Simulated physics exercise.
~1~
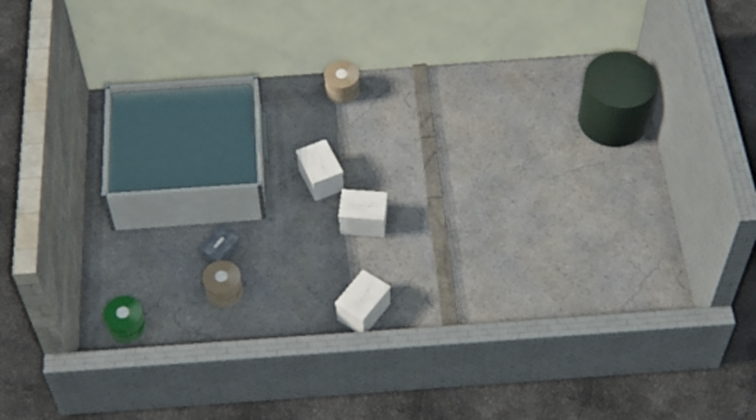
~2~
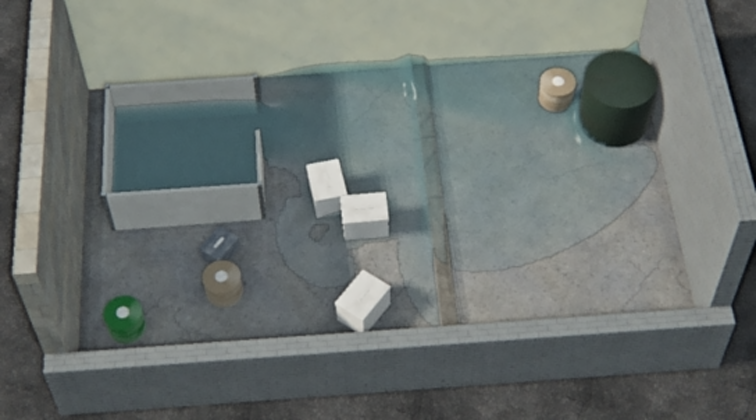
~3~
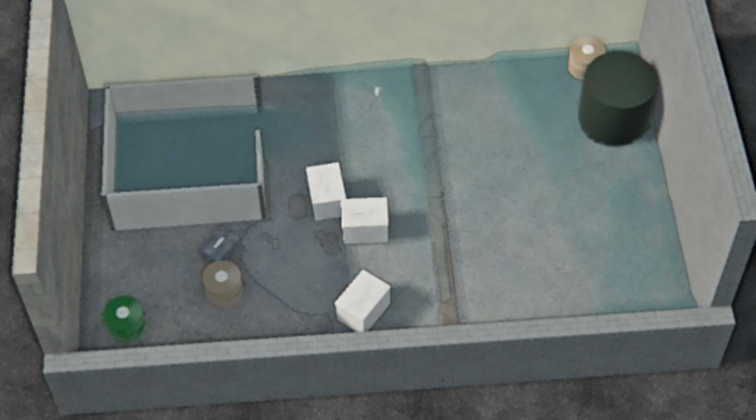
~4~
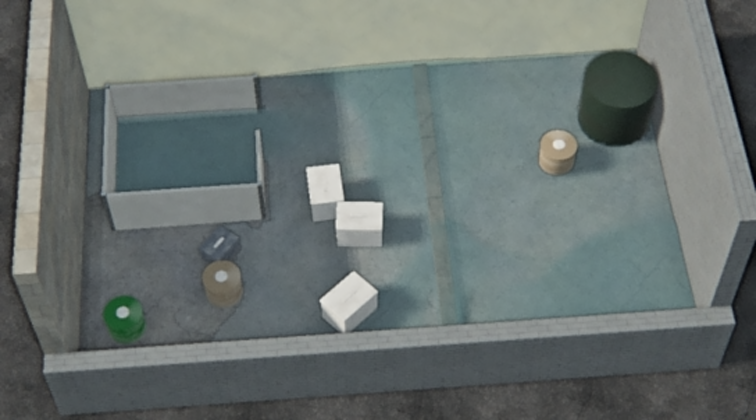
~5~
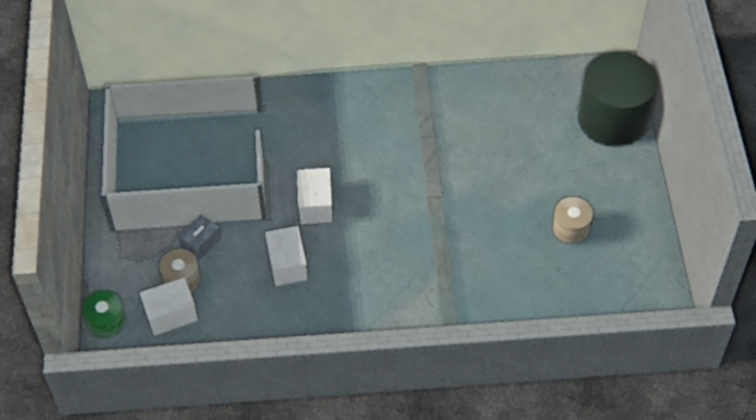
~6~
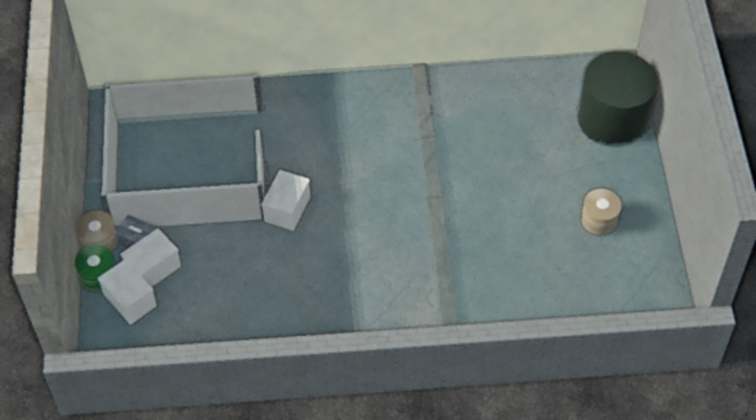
On a walled concrete pad, water burst from a tank and swept a tan tub across the low kerb to the right, then spread back and carried the white boxes left, until most of them bunched beside the green tub near the left wall.
